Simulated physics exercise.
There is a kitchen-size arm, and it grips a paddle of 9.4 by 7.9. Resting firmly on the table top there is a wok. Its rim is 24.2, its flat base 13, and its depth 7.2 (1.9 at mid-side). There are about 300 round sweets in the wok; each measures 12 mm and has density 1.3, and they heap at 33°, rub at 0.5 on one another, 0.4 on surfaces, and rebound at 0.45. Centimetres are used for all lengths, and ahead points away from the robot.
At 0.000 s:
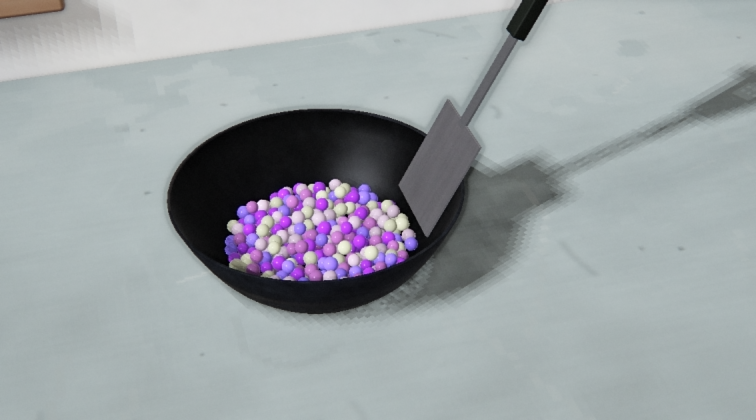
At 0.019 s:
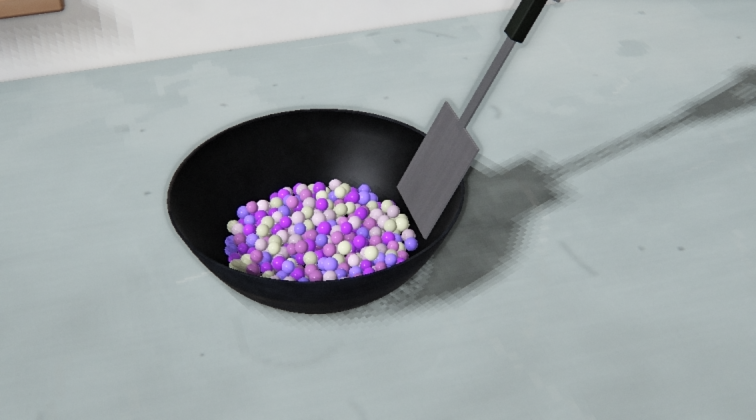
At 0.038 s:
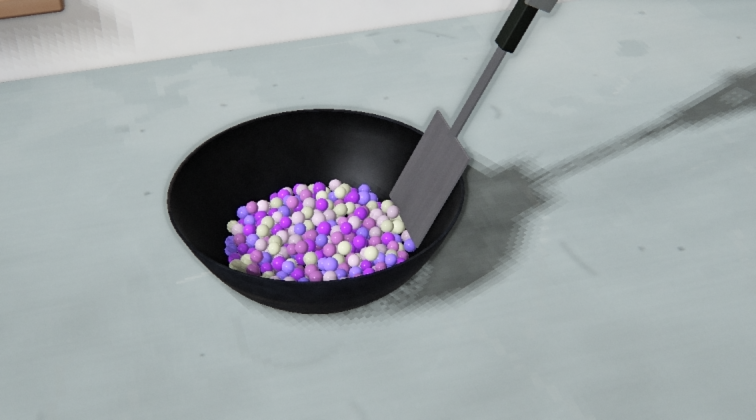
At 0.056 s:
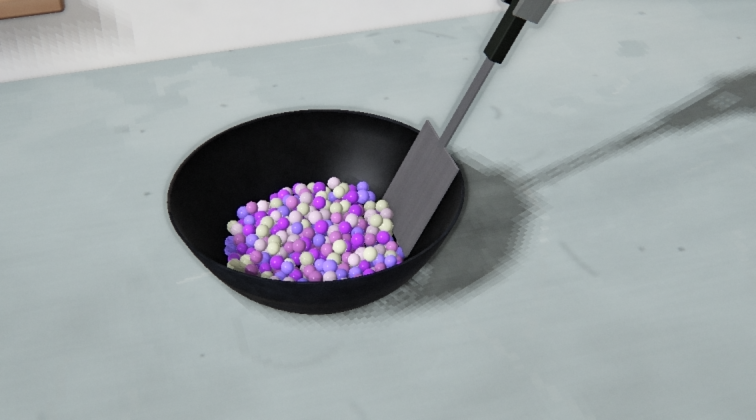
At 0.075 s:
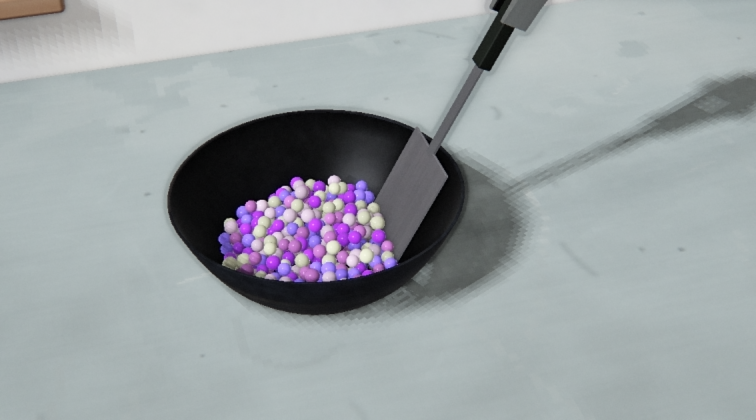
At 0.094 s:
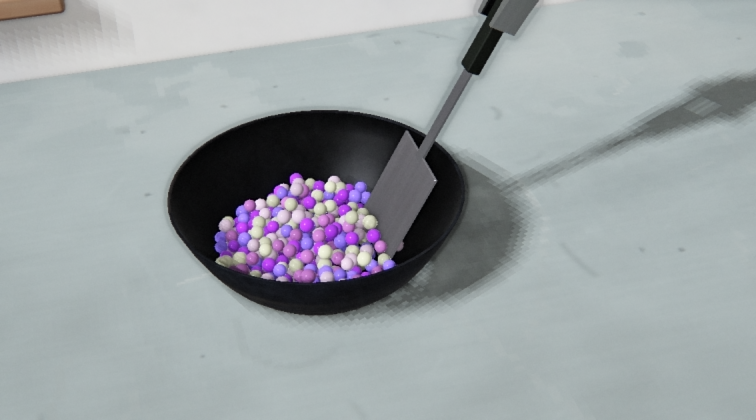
The clip opens on a black wok heaped with small purple, blue and cream balls, a gray spatula resting inside its right side. The spatula then slides down and left into the wok, pressing against the pile's right edge, and the balls shift slightly left, bunching a little higher.
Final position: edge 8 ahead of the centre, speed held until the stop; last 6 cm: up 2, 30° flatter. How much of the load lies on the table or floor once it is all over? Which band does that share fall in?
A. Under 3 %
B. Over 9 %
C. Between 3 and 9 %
C, between 3 and 9 %.
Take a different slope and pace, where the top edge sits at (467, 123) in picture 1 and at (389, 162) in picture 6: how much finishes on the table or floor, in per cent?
My guess would be close to 20 per cent.
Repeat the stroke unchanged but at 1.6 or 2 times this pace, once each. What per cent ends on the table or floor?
15 and 20 %.
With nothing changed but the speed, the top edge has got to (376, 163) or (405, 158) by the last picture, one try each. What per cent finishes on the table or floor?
Respectively, some 20 and 10 per cent.
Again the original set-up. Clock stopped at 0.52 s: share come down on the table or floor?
4 %.
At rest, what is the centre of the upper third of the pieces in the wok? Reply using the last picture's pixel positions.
The middle lies somewhere around (219, 227).
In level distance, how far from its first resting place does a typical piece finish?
Level distance of around 3 cm.
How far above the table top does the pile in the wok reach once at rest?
Height at the end: Around 7.5 cm.
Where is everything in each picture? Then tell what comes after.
The first frame shows paddle top edge at (464, 122), sloping 62°; upper third of the load around (313, 231), from x 230 to 410, top at y 185; 298 in the wok.
The second frame shows paddle top edge at (462, 124), sloping 62°; upper third of the load around (312, 231), from x 230 to 410, top at y 185.
The third frame shows paddle top edge at (453, 134), sloping 62°; upper third of the load around (317, 231), from x 230 to 410, top at y 185.
The fourth frame shows paddle top edge at (443, 144), sloping 62°; upper third of the load around (319, 232), from x 230 to 405, top at y 185.
The fifth frame shows paddle top edge at (432, 151), sloping 62°; upper third of the load around (312, 232), from x 225 to 400, top at y 180.
The sixth frame shows paddle top edge at (421, 155), sloping 62°; upper third of the load around (307, 232), from x 220 to 405, top at y 180; 298 in the wok.
By 0.19 s, sloping 62°, highest piece 5 above the table; 298 in the wok.
By 0.28 s, sloping 49°, highest piece 6 above the table; 298 in the wok.
By 0.52 s, sloping 32°, highest piece 8 above the table; 281 in the wok, 9 on the table or floor, 8 on the blade or in flight.
By 1.57 s, sloping 32°, highest piece 7 above the table; 281 in the wok, 17 on the table or floor.
Final count, 281 in the wok, 17 on the table or floor. That is 6 % on the table or floor.
